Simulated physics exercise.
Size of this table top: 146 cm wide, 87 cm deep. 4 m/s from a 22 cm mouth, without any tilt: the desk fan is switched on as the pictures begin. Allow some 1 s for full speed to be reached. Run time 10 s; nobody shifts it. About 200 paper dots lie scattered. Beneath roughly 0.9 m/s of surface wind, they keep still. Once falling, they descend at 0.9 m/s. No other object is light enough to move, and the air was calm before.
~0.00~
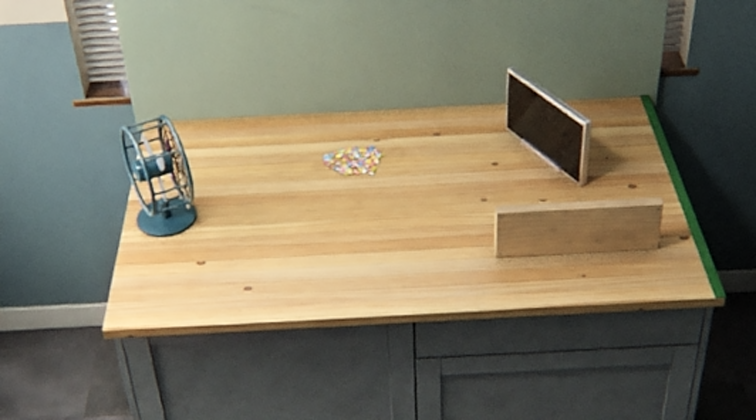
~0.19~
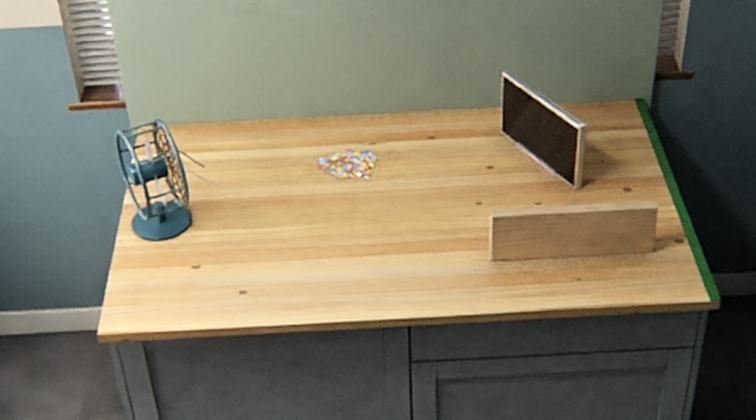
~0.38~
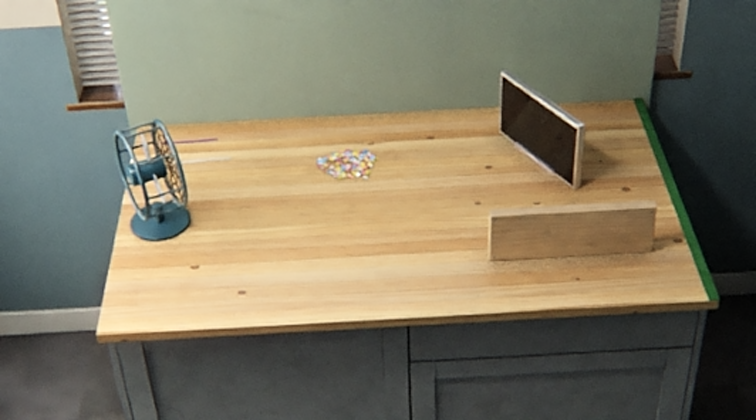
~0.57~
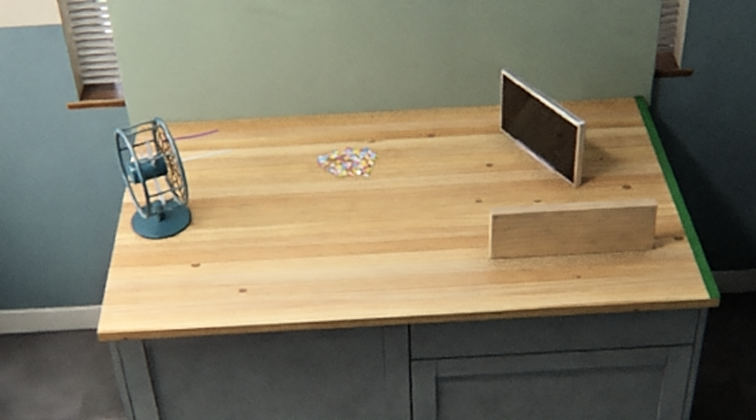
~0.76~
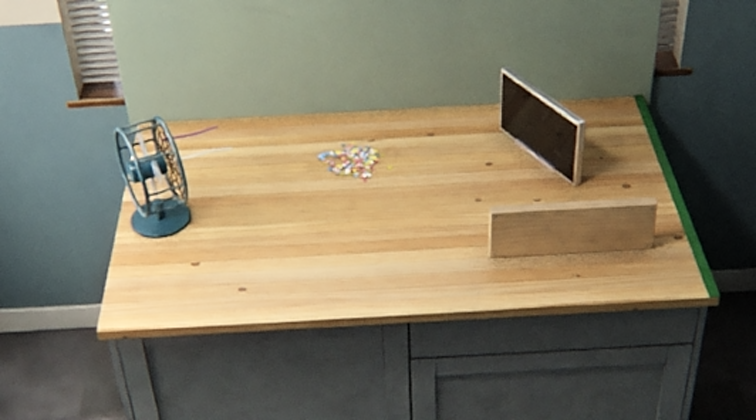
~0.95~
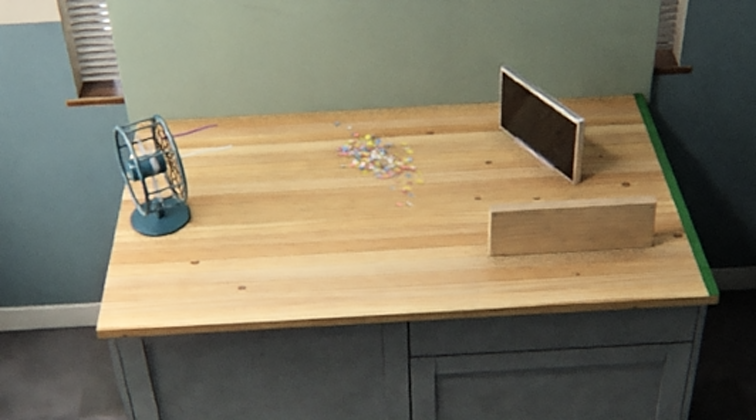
A pile of small multicoloured paper dots lies at the back centre of a pale wooden desktop with grey panels below, seen from above and in front. A blue desk fan stands at left, a dark-faced upright screen and a wooden board at right, beside a green edge. The view shifts slightly, the fan's thin streamer lifts, then the dots spread rightward and forward across the wood.
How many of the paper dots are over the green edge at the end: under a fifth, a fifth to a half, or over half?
Of the paper dots, above half end over the green edge.
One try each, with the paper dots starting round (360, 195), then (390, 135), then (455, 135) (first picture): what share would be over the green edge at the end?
It goes 15 %, then 80 %, then 60 %.
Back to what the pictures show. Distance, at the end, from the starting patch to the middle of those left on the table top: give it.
50 cm.
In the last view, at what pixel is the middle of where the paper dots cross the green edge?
I'd put my finger close to (694, 228).
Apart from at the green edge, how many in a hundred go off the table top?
0 %.
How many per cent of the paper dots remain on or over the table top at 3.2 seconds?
Share at that time: Some 40 %.
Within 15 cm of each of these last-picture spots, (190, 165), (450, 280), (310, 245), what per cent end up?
Roughly 0 %, 15 % and 0 %, in that order.
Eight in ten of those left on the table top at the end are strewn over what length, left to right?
Roughly 10 cm from left to right.
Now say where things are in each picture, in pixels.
In the first picture, the middle of the paper dots is near (354, 157), none has stirred yet and the mouth of the desk fan is at (157, 166).
In the second picture, the middle of the paper dots is near (349, 160), none has stirred yet and the green edge is centred on (678, 189).
In the third picture, the middle of the paper dots is near (348, 160), none has stirred yet, the top of a laptop is at (542, 97) and the top of a board is at (573, 208).
In the fourth picture, the middle of the paper dots is near (349, 158) and none has stirred yet.
In the fifth picture, the middle of the paper dots is near (356, 157), the farthest in sight from the desk fan is at (382, 155) and about 25 % have left their places.
In the sixth picture, the middle of the paper dots is near (373, 156), the farthest in sight from the desk fan is at (407, 148) and about 85 % have left their places.
After 2.0 s, 87 % are on the move or not yet settled, 32 % are over the green edge; the middle of those still in play is near (575, 243).
After 3.2 s, 30 % are on the move or not yet settled, 60 % are over the green edge; the middle of those still in play is near (493, 246).
After 5.5 s, 18 % are on the move or not yet settled, 60 % are over the green edge; the middle of those still in play is near (489, 248).
After 10.0 s, at the end, 61 % are over the green edge; the middle of those still in play is near (487, 246).
